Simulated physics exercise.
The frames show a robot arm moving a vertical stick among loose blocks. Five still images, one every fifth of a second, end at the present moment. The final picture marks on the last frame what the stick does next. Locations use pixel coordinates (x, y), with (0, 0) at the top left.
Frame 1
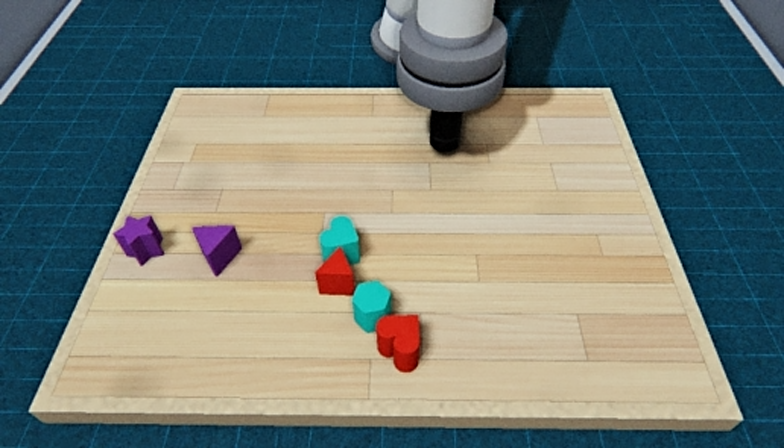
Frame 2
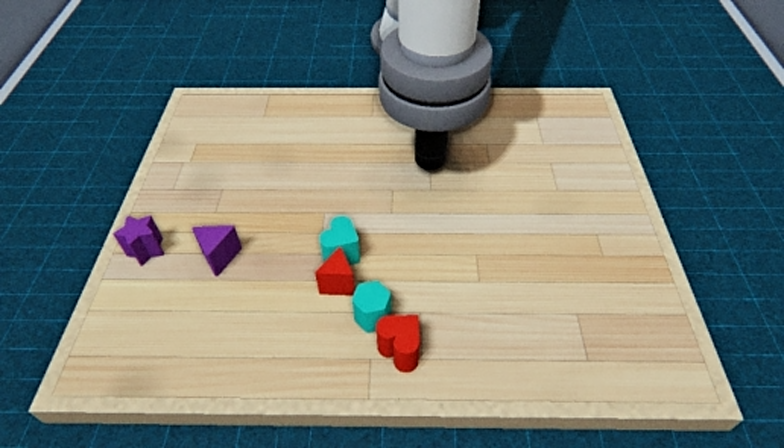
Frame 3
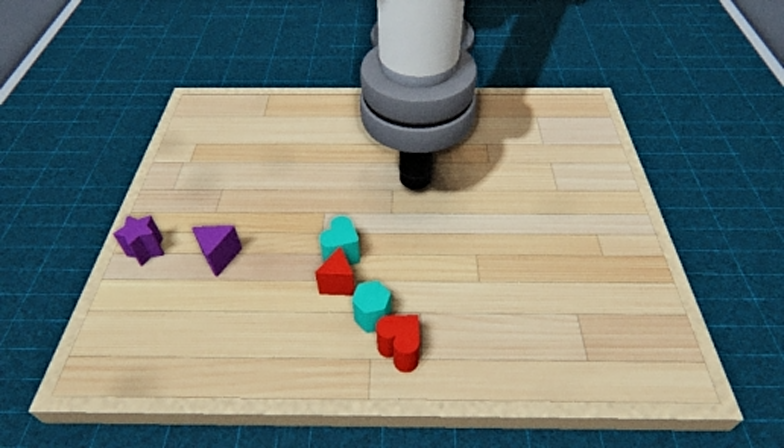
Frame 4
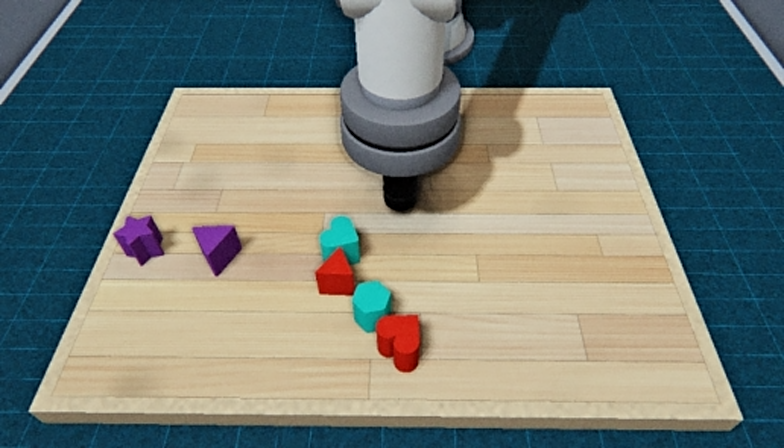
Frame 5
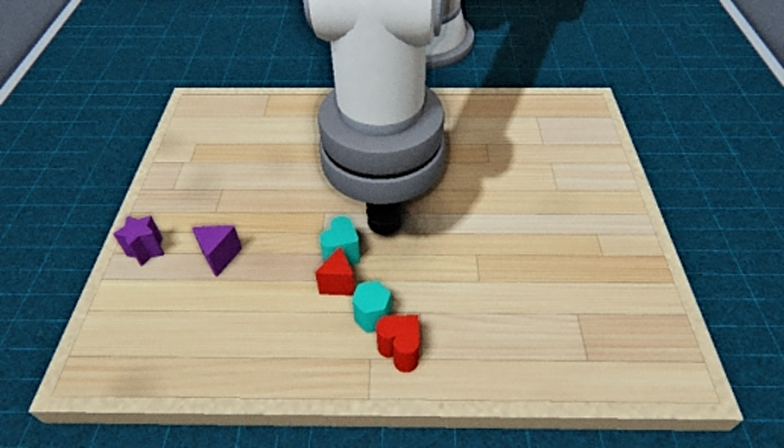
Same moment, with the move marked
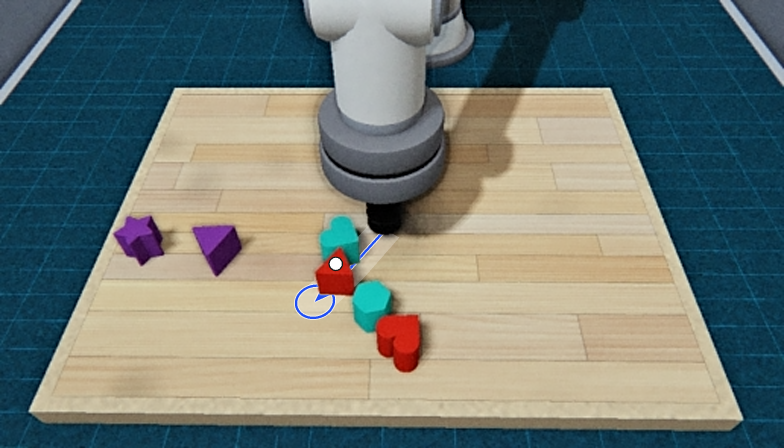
A robot arm moves its black stick down and left toward the still, colourful blocks.
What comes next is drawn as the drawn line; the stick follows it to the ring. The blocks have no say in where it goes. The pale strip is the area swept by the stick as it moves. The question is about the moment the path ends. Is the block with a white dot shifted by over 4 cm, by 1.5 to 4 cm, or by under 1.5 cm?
Distance: Above 4 cm.
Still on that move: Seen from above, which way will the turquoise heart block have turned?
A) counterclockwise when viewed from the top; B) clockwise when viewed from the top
Answer: B.
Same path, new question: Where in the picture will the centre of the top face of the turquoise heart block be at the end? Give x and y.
Expect it around (303, 245).
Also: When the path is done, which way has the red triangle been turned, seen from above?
From the top, the block rotates counterclockwise.
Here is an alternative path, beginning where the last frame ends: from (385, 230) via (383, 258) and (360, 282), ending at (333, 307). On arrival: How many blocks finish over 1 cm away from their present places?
The answer is a single block.
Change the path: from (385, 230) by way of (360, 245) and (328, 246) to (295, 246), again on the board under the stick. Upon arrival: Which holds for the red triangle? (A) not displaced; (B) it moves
My answer is option A.
The drawn path runs from (385, 230) through (353, 265) to (315, 301); the dot is on the red triangle.
On the path given first. One third of the way, stick (363, 246); turquoise heart block (328, 237).
Two thirds of the way, stick (340, 270); red triangle (326, 279), turned 55° anticlockwise; turquoise heart block (307, 244), turned 35° clockwise.
At the end, stick (314, 295); red triangle (307, 308), turned 70° anticlockwise; turquoise heart block (303, 245), turned 50° clockwise; turquoise six-sided block not moved.
